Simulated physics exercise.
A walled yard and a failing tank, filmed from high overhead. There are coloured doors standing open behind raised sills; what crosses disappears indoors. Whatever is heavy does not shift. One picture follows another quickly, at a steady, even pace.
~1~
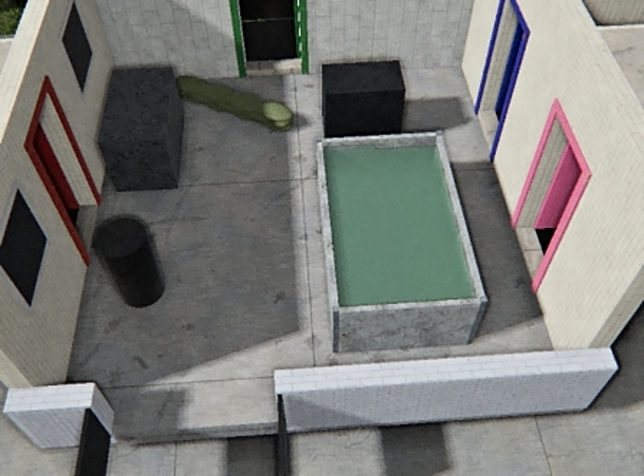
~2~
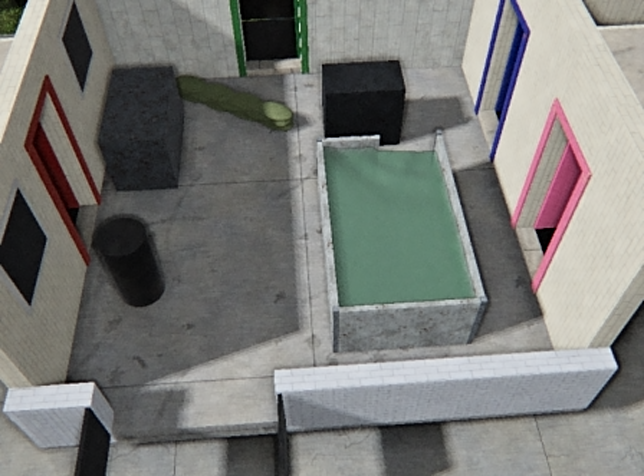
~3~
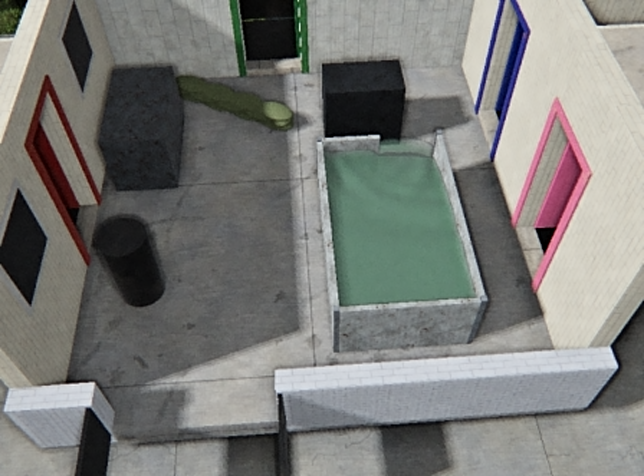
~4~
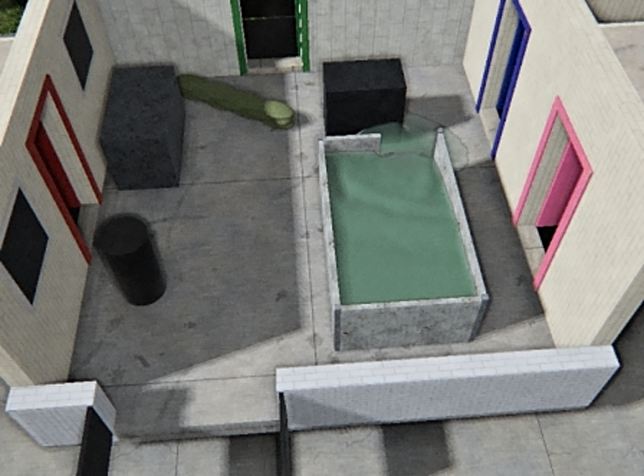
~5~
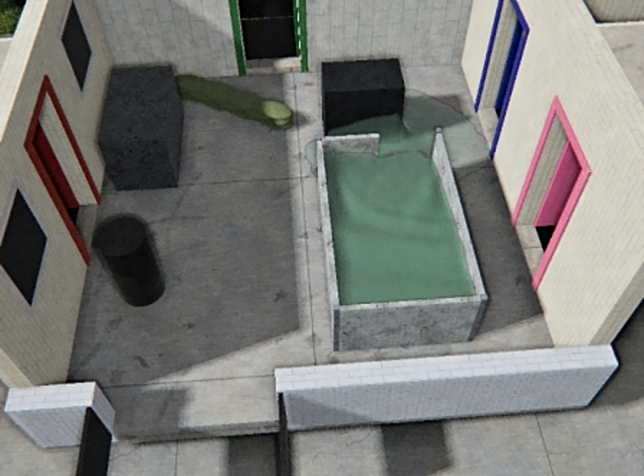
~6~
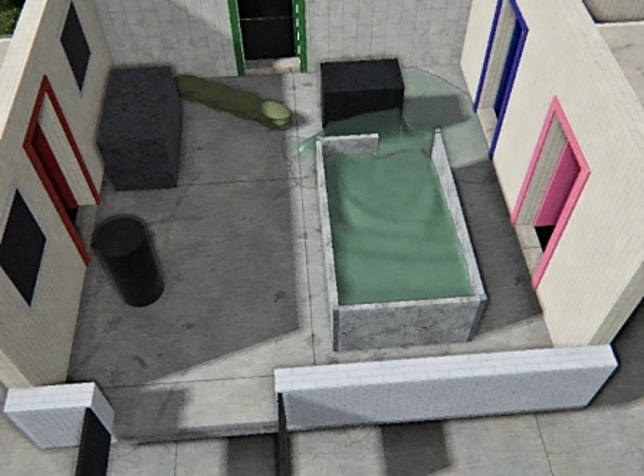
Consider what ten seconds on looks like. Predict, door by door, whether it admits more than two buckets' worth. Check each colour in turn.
Outcome: The green door will most likely exceed two buckets; the blue door will most likely exceed two buckets; the pink door will most likely not exceed two buckets; the red door will most likely exceed two buckets.
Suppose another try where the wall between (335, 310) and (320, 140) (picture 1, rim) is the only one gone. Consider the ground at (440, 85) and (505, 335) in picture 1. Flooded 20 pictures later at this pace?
Note: Point one unreached; point two unreached.
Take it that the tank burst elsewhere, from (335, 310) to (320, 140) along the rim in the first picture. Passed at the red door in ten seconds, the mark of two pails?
I'd say the red door exceeds the limit.
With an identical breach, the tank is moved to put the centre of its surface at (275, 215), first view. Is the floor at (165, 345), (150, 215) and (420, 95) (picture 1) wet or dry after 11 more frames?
Points in order: Not reached; not reached; inundated.
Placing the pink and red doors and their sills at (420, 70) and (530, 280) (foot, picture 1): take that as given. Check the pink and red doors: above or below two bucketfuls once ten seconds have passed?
Note - the pink door ends up above it; the red door ends up short of it.
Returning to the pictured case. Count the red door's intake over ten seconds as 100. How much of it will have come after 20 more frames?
Around 30 in a hundred.
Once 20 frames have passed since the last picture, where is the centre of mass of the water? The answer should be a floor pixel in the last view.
At about (352, 184).
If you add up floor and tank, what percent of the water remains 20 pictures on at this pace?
My reckoning gives about 92 %.
A moment on, water covers 30 % of the floor; the green door not reached, the blue door under two buckets in, the pink door not reached, the red door not reached.
Next, water covers 45 % of the floor; the green door wet at the sill, nothing in, the blue door far over two buckets in, the pink door not reached, the red door wet at the sill, nothing in.
Then, water covers 65 % of the floor; the green door wet at the sill, nothing in, the blue door far over two buckets in, the pink door not reached, the red door over two buckets in.
Later, water covers 80 % of the floor; the green door over two buckets in, the blue door far over two buckets in, the pink door wet at the sill, nothing in, the red door far over two buckets in.
In the end, water covers 95 % of the floor; the green door far over two buckets in, the blue door far over two buckets in, the pink door wet at the sill, nothing in, the red door far over two buckets in.
